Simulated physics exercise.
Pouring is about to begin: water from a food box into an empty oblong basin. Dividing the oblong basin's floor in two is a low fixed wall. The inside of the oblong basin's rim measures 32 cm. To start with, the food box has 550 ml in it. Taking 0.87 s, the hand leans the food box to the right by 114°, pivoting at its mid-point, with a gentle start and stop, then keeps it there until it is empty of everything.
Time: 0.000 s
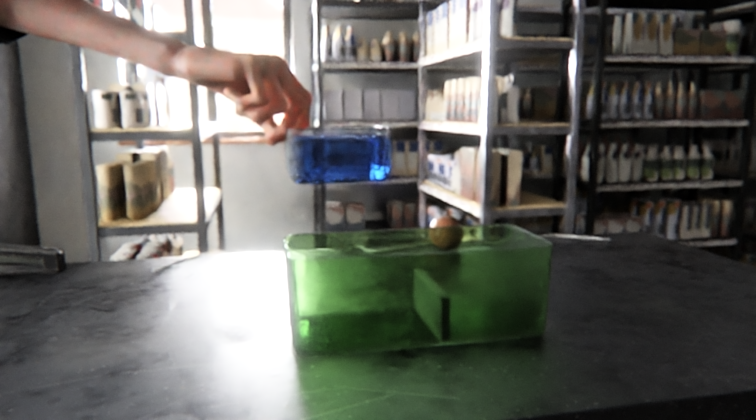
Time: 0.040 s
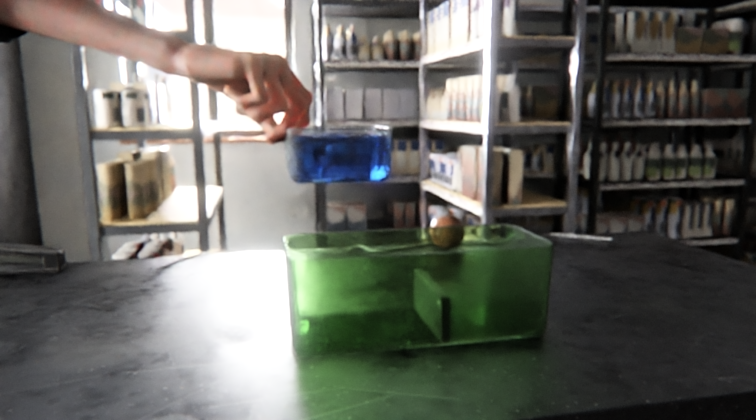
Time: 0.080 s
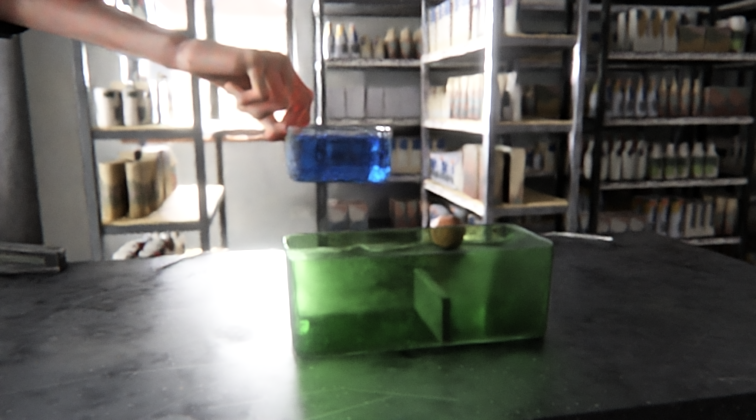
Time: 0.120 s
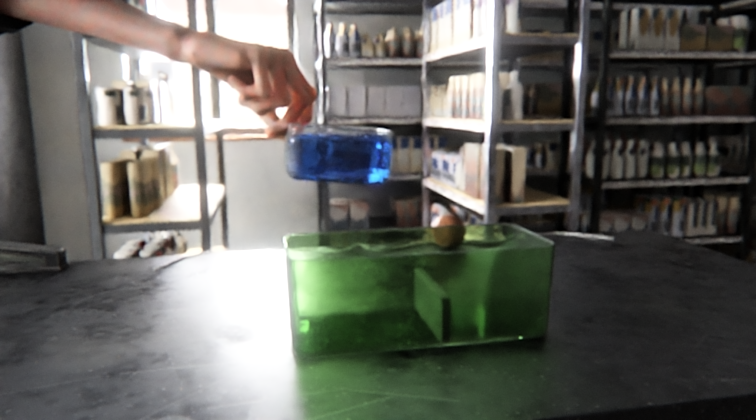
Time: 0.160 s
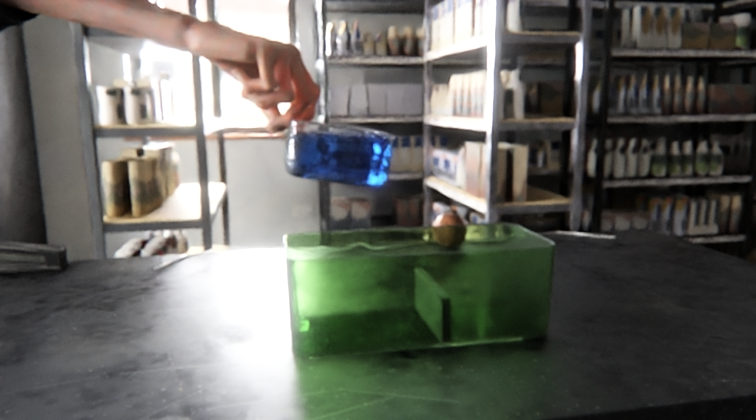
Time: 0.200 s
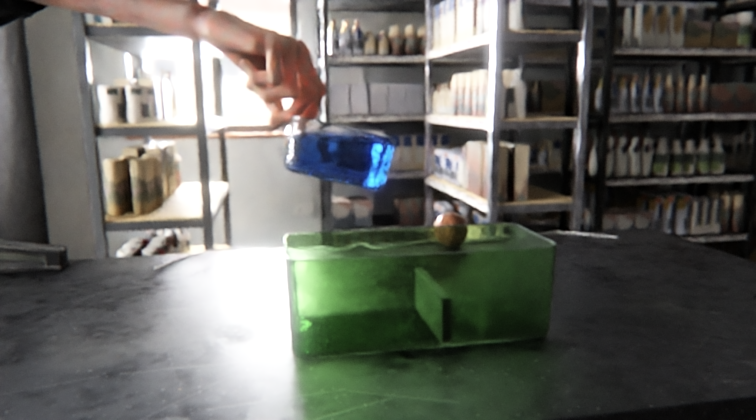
A hand held a clear food box of blue water above a green oblong basin with a small round object at its rim, then slowly leaned the box slightly to the right.
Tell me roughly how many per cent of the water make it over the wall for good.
Roughly 48 per cent make it over.
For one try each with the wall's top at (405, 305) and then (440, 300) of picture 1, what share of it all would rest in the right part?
In turn about 75 and 35 per cent.
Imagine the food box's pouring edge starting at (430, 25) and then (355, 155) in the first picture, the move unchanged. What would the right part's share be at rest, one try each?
Some 90 and 0 per cent, in that order.
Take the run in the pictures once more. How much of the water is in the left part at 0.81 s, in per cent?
Roughly 44 in a hundred.
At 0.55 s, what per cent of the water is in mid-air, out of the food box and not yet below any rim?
Some 40 per cent, I reckon.
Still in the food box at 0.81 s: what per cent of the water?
I reckon near 3 per cent still sits there.
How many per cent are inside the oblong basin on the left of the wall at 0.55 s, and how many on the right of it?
Left: Around 7. Right: Around 20.
Then, 0.55 s in, the tilt is 80° and 32 per cent is still to pour, 7 is left of the wall and 20 right of it.
Then, 0.81 s in, the tilt is 113° and 3 per cent is still to pour, 44 is left of the wall and 47 right of it.
Then, 1.08 s in, the tilt is 114° and 0 per cent is still to pour, 51 is left of the wall and 48 right of it.
Then, 1.37 s in, the tilt is 114° and 0 per cent is still to pour, 51 is left of the wall and 48 right of it.
Finally, 51 per cent lies left of the wall, 48 right of it and 1 outside.
